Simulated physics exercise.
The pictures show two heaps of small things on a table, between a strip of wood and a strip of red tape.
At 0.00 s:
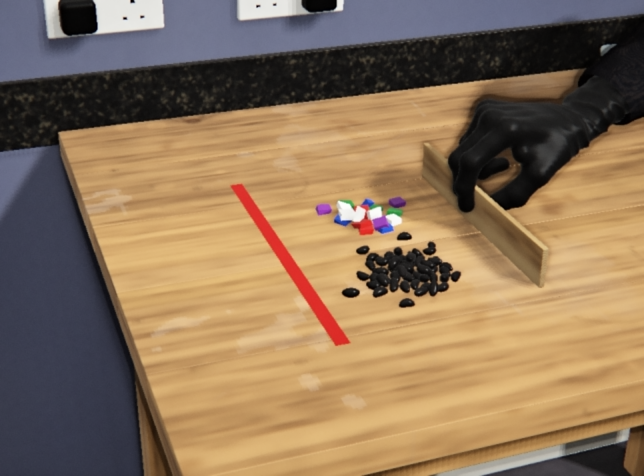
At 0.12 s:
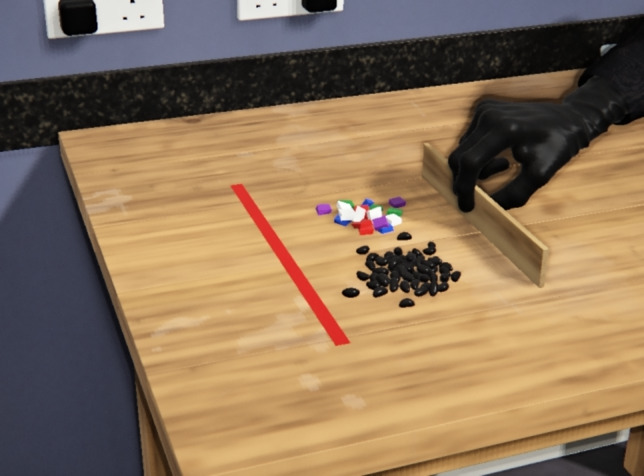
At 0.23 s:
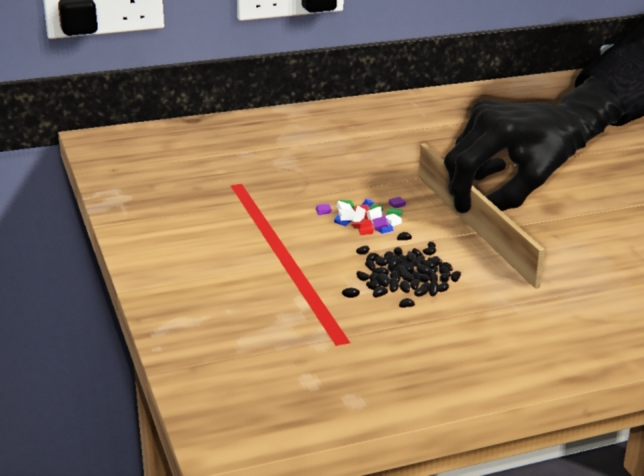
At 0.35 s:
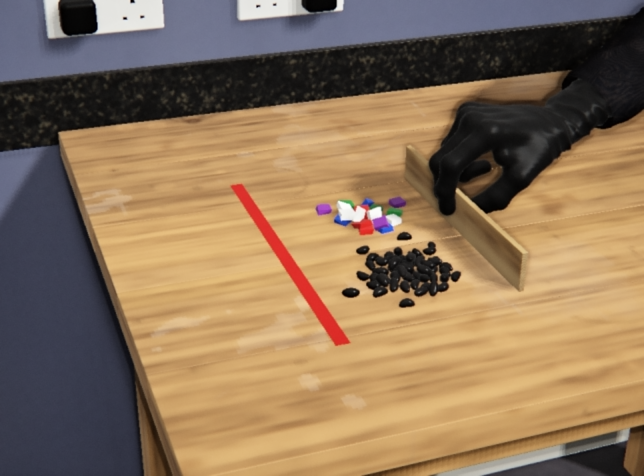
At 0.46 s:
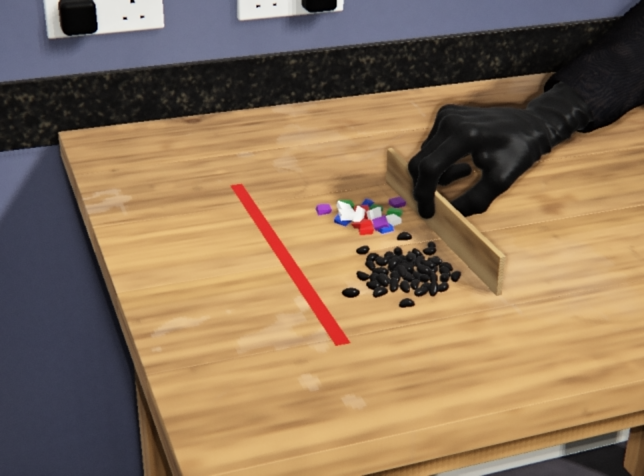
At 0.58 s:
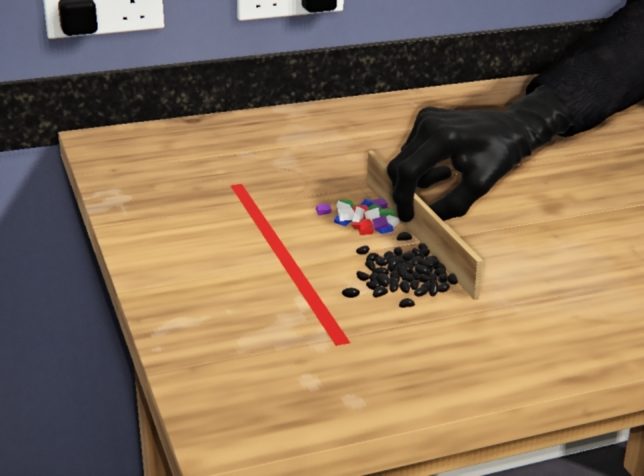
A black-gloved hand holds an upright strip of wood on a pale wooden table, seen from above at an angle, with a blue wall and sockets behind. Colourful mosaic tiles lie beyond a heap of black beans, with red tape to their left. The hand rests, then slides the strip leftward to the heaps, nudging a few pieces, while the camera stays still.
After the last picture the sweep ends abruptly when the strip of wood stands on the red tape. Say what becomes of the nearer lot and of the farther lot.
In the end the nearer lot remains up there, and the farther lot remains up there.
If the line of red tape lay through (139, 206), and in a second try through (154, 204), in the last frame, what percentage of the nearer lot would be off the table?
Near 10 % and 0 %.
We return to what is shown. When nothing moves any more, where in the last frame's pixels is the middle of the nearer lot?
At about (273, 295).
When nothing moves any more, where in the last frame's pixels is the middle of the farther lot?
Around (240, 241).
After 0.96 s, strip of wood still moving, near (346, 211); nearer lot all on the table, its front near (324, 301); farther lot all on the table, its front near (289, 233).
After 1.36 s, strip of wood stopped at the red tape; nearer lot all on the table, its front near (245, 311); farther lot all on the table, its front near (221, 246).
After 1.64 s, strip of wood stopped at the red tape; nearer lot all on the table, its front near (240, 313); farther lot all on the table, its front near (221, 246).
In the end (1.8 s), strip of wood stopped at the red tape; nearer lot all on the table, its front near (240, 313); farther lot all on the table, its front near (221, 246).
